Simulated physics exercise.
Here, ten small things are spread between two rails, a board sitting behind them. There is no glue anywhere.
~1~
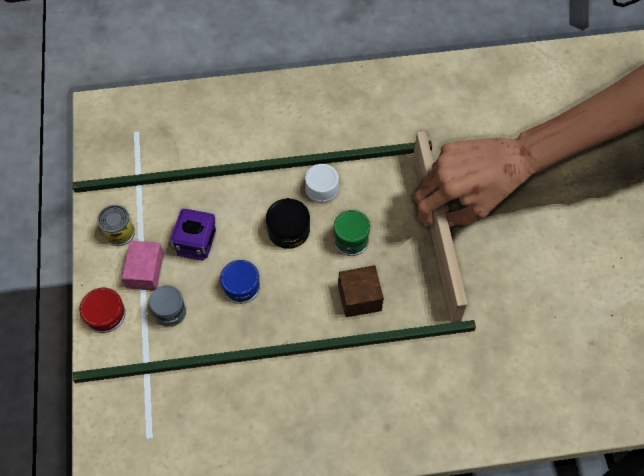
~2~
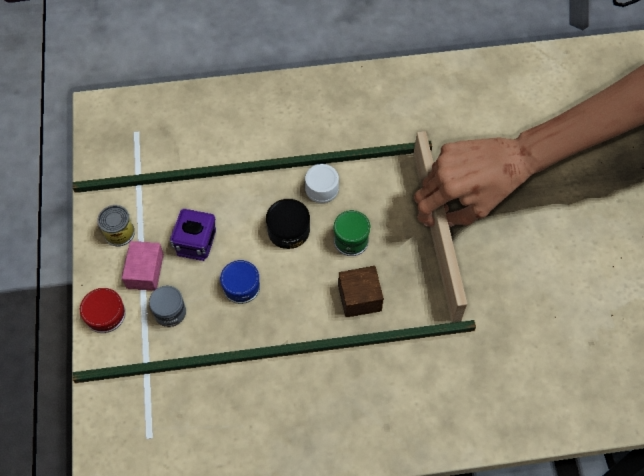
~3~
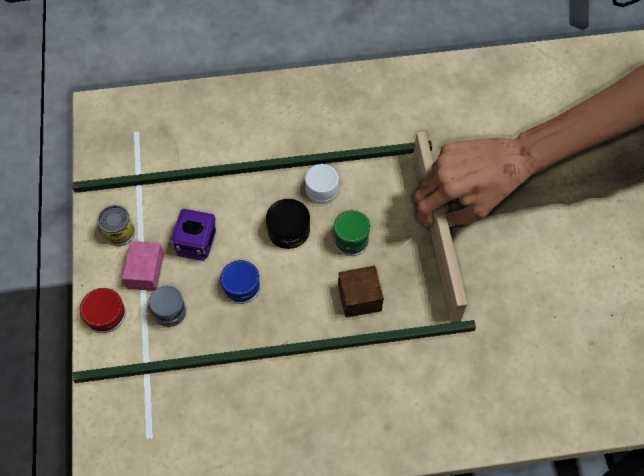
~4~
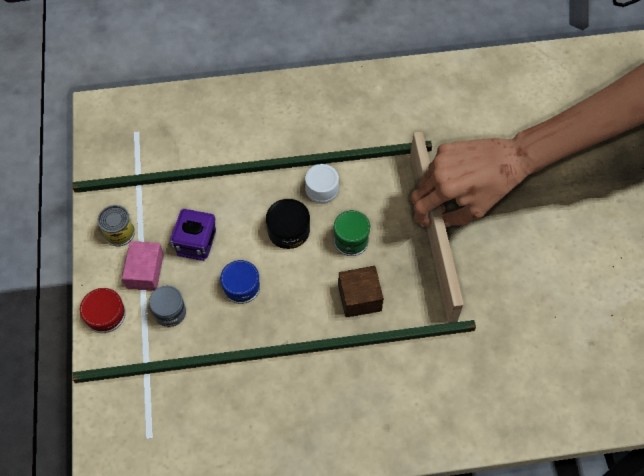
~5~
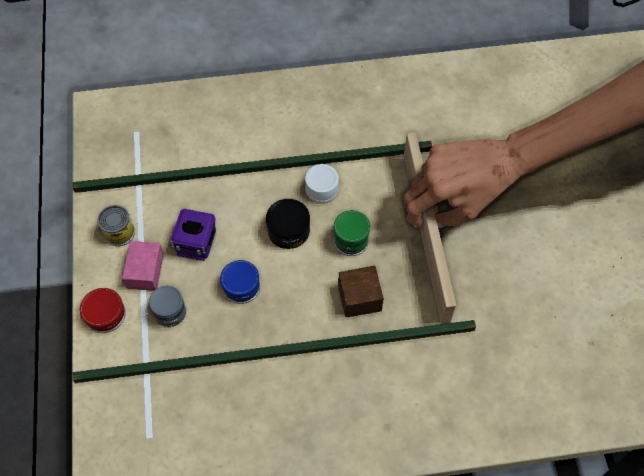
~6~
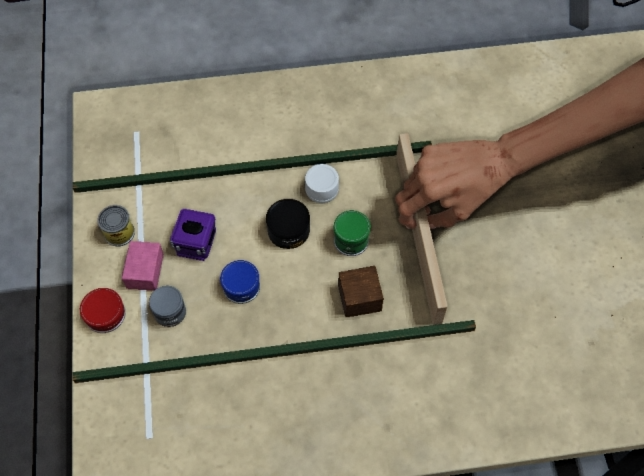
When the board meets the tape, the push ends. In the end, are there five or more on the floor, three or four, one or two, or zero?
Looks like the tally of pieces that topple off is one or two there.
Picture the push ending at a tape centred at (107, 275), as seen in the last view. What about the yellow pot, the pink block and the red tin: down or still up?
The yellow pot is no longer there; as for the pink block, it is no longer there; and the red tin is no longer there.
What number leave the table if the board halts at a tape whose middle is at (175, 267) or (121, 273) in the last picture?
Well, you'd get 0 the first time and 5 the second time.
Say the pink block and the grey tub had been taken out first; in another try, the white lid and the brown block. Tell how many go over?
Counts - first: 0; second: 0.
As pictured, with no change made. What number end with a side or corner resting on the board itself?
In total, 4.
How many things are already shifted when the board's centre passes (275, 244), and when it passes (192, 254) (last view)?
So 6, and at the other place 10.
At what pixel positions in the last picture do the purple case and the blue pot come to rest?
The purple case finishes at (81, 248); the blue pot finishes at (102, 294).
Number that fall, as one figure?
Total: 2.
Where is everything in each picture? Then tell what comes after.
The first picture shows red tin (103, 310); yellow pot (116, 226); pink block (143, 266); board (438, 224); tape (142, 271).
The second picture shows yellow pot (117, 226); grey tub (168, 307).
The third picture shows pink block (143, 266); board (438, 224).
The fourth picture shows red tin (103, 311); black tub (288, 224).
The fifth picture shows yellow pot (117, 226); blue pot (241, 282).
The sixth picture shows red tin (103, 311); yellow pot (117, 226); pink block (143, 266); board (420, 226); tape (142, 271).
Soon after, none off yet; red tin at rest near (103, 311); yellow pot at rest near (117, 226); pink block at rest near (143, 266).
At rest, the number that fall off is one or two; fallen, pink block and red tin.
